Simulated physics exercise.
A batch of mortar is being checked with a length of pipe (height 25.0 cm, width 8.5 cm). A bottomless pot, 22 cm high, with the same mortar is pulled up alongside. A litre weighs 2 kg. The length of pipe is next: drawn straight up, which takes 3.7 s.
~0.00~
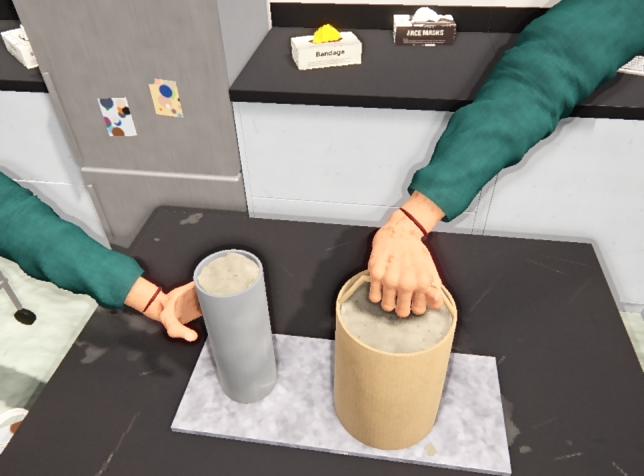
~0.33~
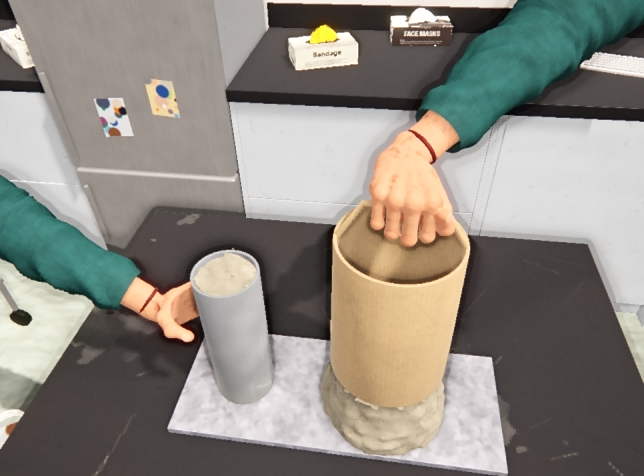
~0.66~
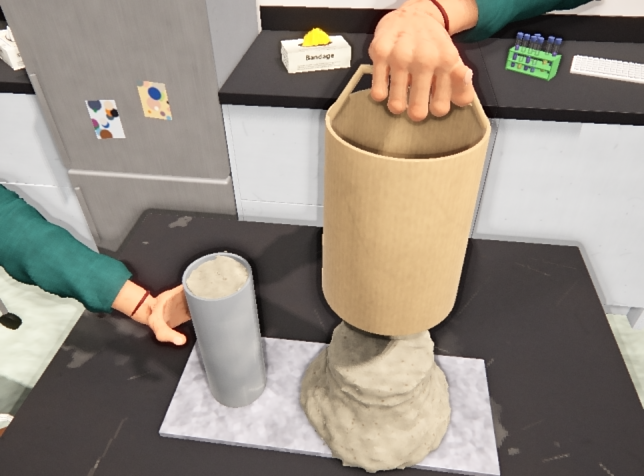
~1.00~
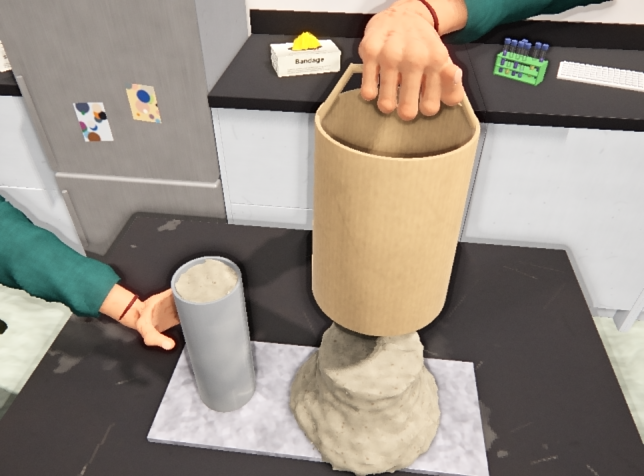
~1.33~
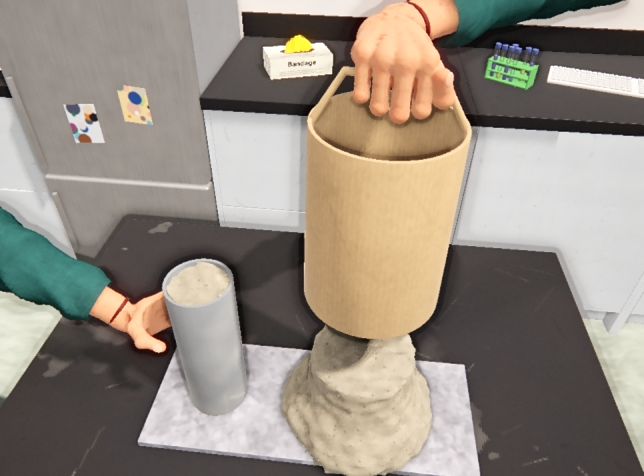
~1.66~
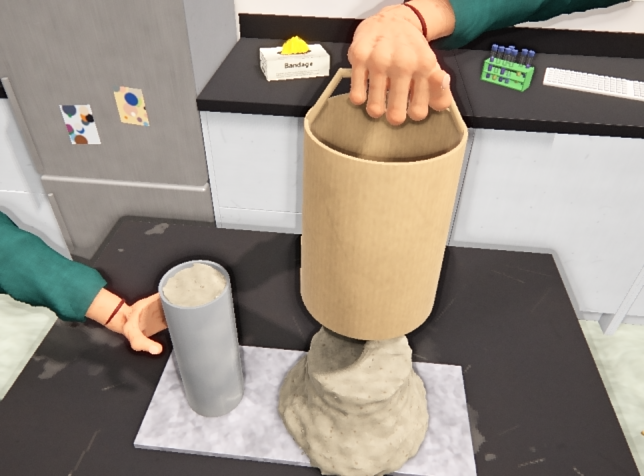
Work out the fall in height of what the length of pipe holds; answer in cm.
Close to 8 centimetres.
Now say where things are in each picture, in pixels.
The first picture shows middle of the pot's mouth at (396, 308), still down; middle of the length of pipe's top at (228, 274), not yet moved.
The second picture shows middle of the pot's mouth at (400, 240), raised 12 cm; middle of the length of pipe's top at (225, 274), not yet moved.
The third picture shows middle of the pot's mouth at (406, 122), raised 27 cm; what the pot left 15 cm high and 23 cm wide, top at (381, 345); middle of the length of pipe's top at (218, 277), not yet moved.
The fourth picture shows middle of the pot's mouth at (396, 121), raised 28 cm; what the pot left 15 cm high and 23 cm wide, top at (371, 349); middle of the length of pipe's top at (207, 281), not yet moved.
The fifth picture shows middle of the pot's mouth at (388, 124), raised 28 cm; what the pot left 15 cm high and 23 cm wide, top at (363, 351); middle of the length of pipe's top at (198, 283), not yet moved.
The sixth picture shows middle of the pot's mouth at (385, 126), raised 28 cm; what the pot left 15 cm high and 23 cm wide, top at (360, 353); middle of the length of pipe's top at (195, 285), not yet moved.
After 2.6 s, the length of pipe is up 6.0 cm; the mortar has come down 0.7 cm to 24 cm and is 9.1 cm wide.
After 3.5 s, the length of pipe is up 16 cm; the mortar has come down 6.4 cm to 19 cm and is 13 cm wide.
After 4.4 s, the length of pipe is up 25 cm; the mortar has come down 7.3 cm to 18 cm and is 14 cm wide.
After 5.5 s, the length of pipe is clear; the mortar has come down 7.5 cm to 17 cm and is 14 cm wide.
After 6.0 s, at rest, the length of pipe is clear; the mortar has come down 7.6 cm to 17 cm and is 14 cm wide.
